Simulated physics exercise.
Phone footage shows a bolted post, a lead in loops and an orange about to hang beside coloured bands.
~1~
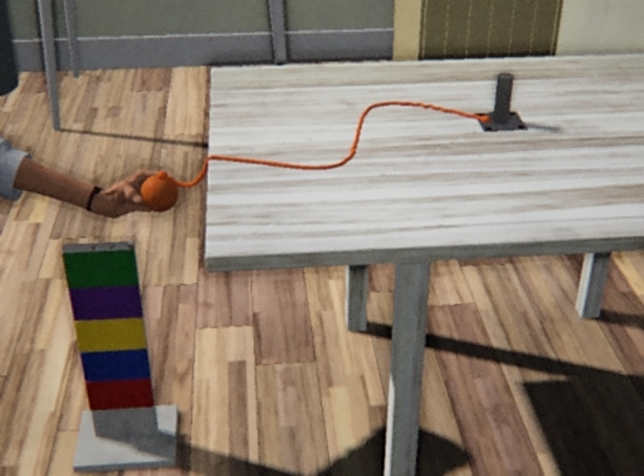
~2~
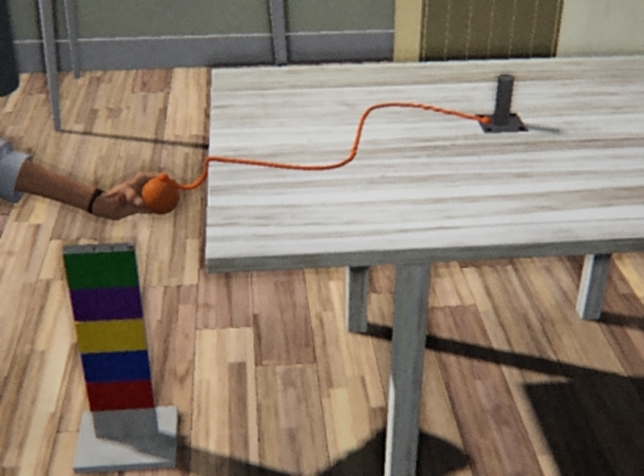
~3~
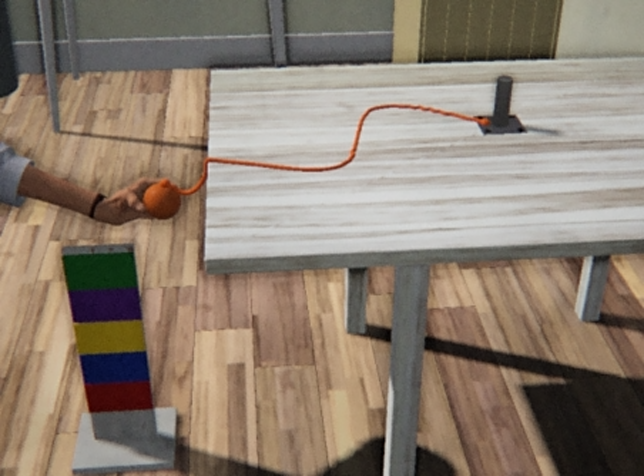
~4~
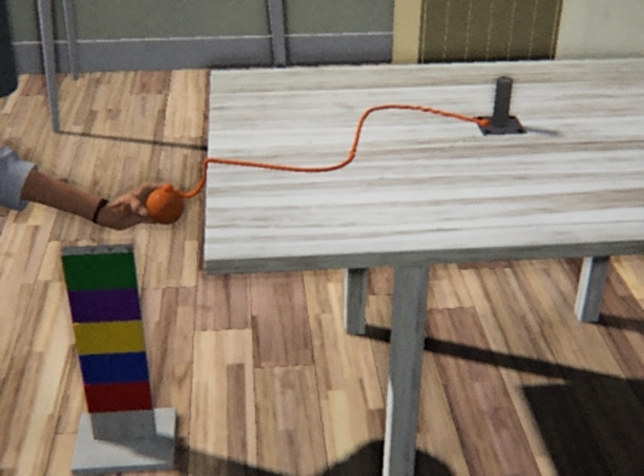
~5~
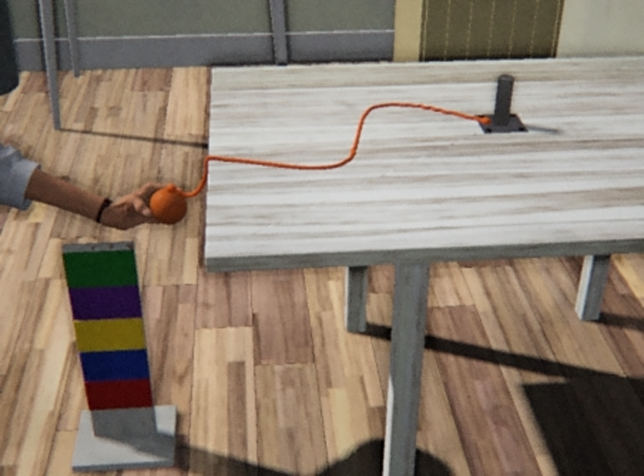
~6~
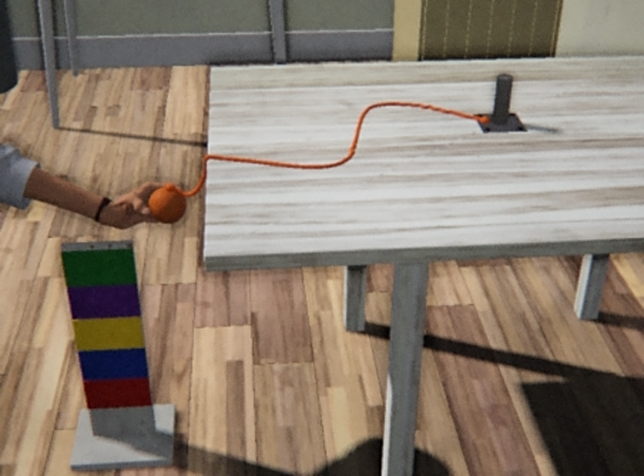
A hand and forearm in a grey sleeve reach in from the left, holding an orange just off the edge of a pale wooden table, seen from slightly above in a room with plank flooring. An orange cord curves from it across the tabletop to a dark post, above a lower-left stand banded green, purple, yellow, blue and red. The hand and orange drift very slightly right and down, while the cord and camera stay nearly still.
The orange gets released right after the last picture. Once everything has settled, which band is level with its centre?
The yellow band.
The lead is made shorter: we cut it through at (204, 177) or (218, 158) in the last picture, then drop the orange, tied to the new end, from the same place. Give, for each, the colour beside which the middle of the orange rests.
Purple; green.
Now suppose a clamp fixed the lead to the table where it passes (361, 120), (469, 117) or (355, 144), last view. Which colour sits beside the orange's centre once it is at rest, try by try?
First try purple, second yellow, third green.
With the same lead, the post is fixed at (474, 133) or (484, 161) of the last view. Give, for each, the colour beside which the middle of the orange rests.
The first case gives blue, the second gives blue.
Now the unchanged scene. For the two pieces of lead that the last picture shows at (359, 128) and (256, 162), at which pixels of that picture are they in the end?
The first finishes about (305, 136) and the second about (210, 209).
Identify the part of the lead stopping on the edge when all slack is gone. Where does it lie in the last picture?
It's the piece you see at (329, 166).
Early on, orange near (185, 328); level with yellow.
Midway, orange near (241, 301); level with yellow.
Near the end, orange near (219, 317); level with yellow.
Finally, orange near (214, 316); level with yellow. Its middle rests at the yellow band.
